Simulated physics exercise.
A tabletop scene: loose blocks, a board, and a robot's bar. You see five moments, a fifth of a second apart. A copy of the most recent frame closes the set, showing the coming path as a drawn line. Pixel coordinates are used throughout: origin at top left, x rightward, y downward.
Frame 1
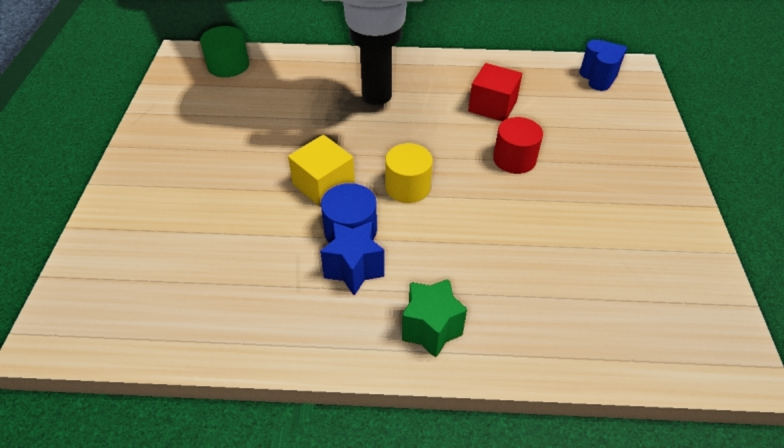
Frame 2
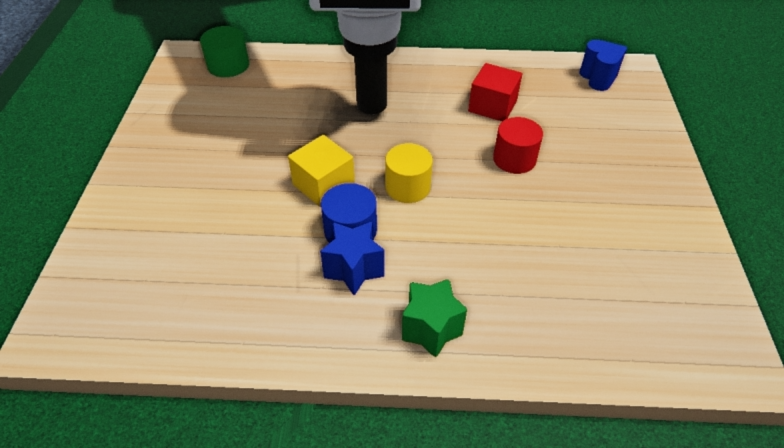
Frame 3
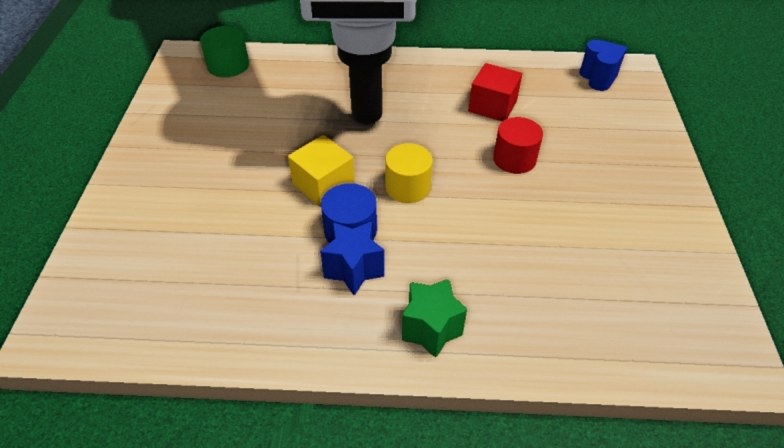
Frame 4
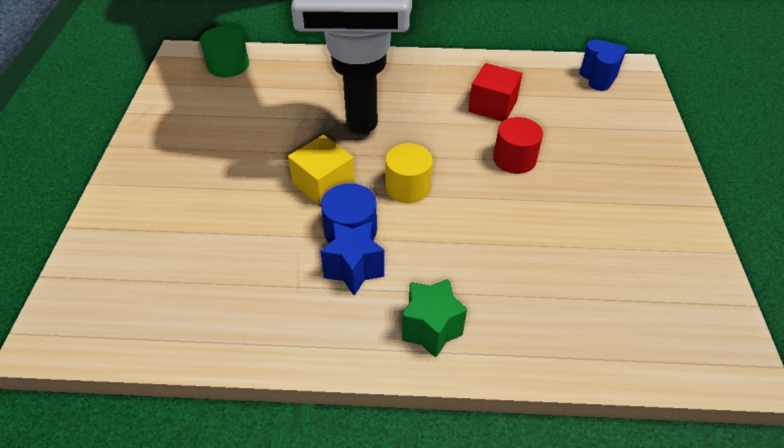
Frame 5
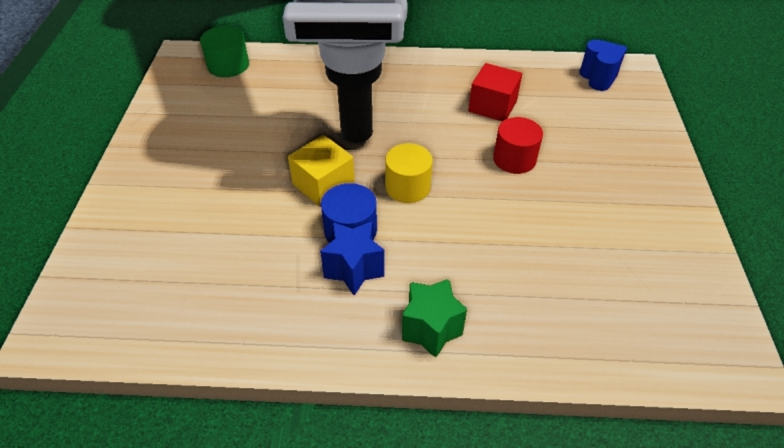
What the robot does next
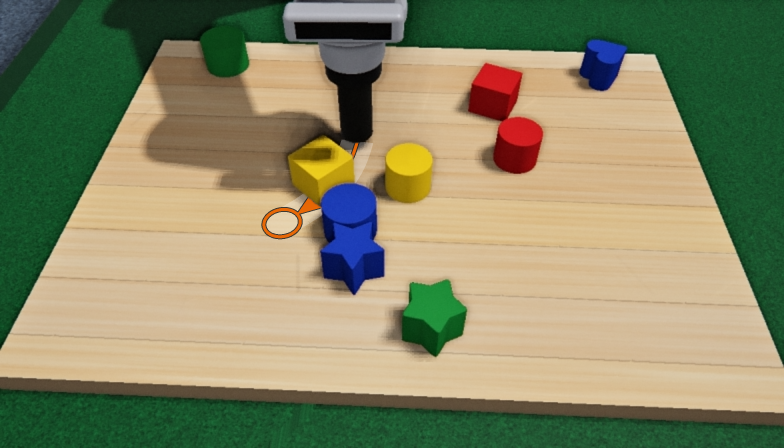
Black robot bar moving slowly down and slightly left toward the viewer above a wooden board of scattered, motionless coloured blocks.
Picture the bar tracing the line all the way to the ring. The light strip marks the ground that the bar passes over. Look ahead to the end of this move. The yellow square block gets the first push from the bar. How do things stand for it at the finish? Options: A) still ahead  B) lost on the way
The one that fits is A, still ahead.
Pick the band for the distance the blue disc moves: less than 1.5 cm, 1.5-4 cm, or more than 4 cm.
It shifts under 1.5 cm.
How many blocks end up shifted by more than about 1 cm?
By the end of the path, one block has moved more than about a centimetre.
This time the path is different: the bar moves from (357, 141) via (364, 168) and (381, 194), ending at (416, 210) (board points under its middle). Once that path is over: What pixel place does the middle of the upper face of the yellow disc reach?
Around (453, 166).
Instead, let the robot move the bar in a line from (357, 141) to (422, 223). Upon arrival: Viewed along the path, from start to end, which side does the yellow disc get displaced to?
Side: Left.
Drawn move, from (357, 141) over (345, 171) and (320, 199) to (282, 223).
On the path given first. One third of the way, bar at (344, 163); yellow square block at (313, 164).
Two thirds of the way, bar at (319, 190); yellow square block at (281, 193).
At the end, bar at (280, 214); yellow square block at (242, 220); blue disc still.
